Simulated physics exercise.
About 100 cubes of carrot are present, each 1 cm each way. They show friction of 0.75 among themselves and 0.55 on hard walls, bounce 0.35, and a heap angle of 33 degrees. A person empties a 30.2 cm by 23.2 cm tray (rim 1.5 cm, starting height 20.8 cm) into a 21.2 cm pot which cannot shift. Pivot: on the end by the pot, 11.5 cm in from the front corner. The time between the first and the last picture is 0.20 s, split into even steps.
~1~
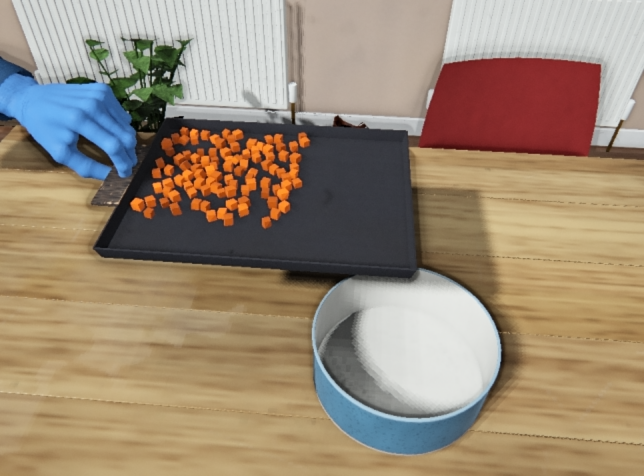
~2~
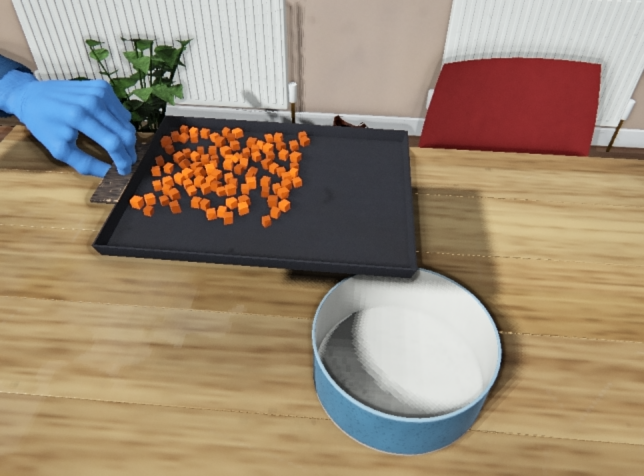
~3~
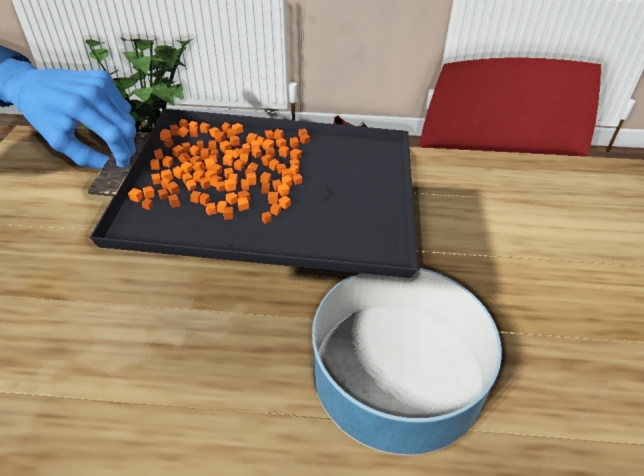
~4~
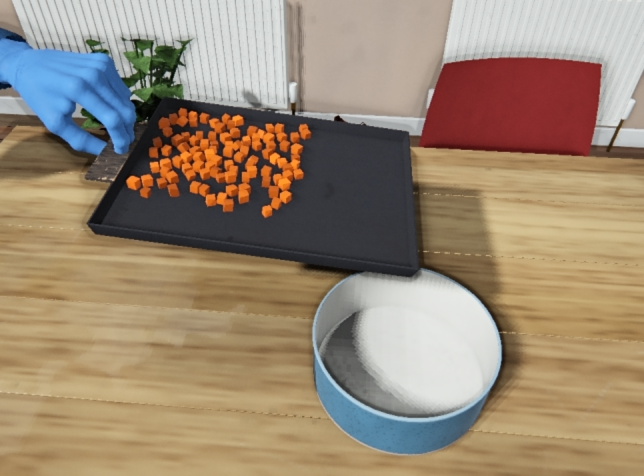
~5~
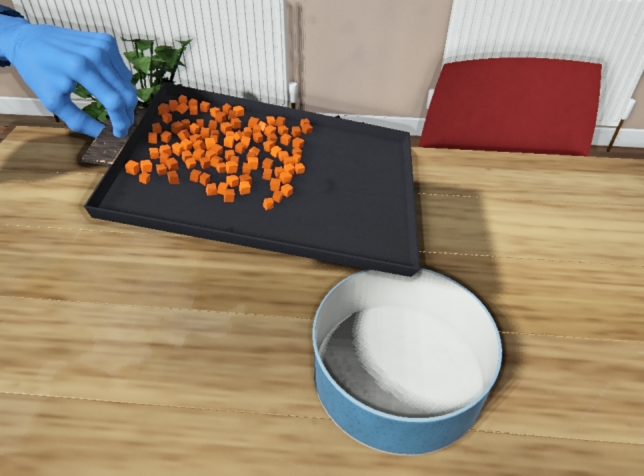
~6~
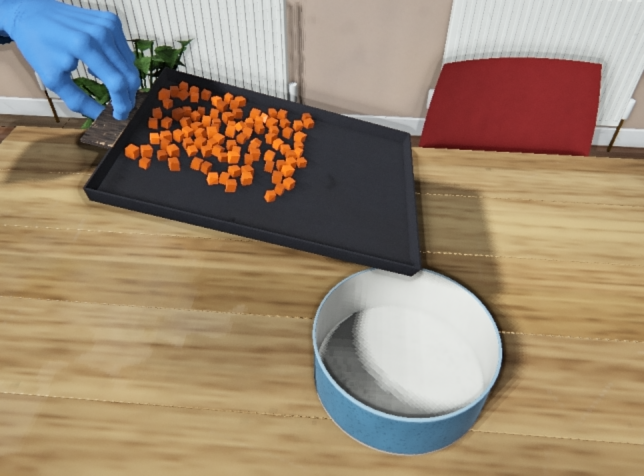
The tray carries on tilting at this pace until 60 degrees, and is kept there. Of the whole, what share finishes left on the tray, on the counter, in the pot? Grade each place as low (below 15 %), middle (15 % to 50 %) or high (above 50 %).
Tray - middle; counter - high; pot - low.
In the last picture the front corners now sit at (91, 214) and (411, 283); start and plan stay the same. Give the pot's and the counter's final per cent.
That works out as pot 70 and counter 5.
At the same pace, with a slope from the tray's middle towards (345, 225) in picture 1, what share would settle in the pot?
70 %.
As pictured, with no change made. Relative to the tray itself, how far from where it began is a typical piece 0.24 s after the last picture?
About 0 cm.
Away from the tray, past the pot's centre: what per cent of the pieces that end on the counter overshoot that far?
About 100 per cent.
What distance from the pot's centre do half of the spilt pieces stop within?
Some 28 centimetres.
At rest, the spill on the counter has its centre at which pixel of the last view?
About (518, 276).
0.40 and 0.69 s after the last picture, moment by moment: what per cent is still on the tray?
Earlier moment 100, later moment 40.
Then, 0.24 s after the last picture, tilt 37 degrees; the tray holds 100 %, the pot 0 %.
Then, 0.40 s after the last picture, tilt 53 degrees; the tray holds 100 %, the pot 0 %.
Then, 0.69 s after the last picture, tilt 60 degrees; the tray holds 40 %, the pot 0 %.
In the end, tray 30 %, counter 60 %, pot 5 %.
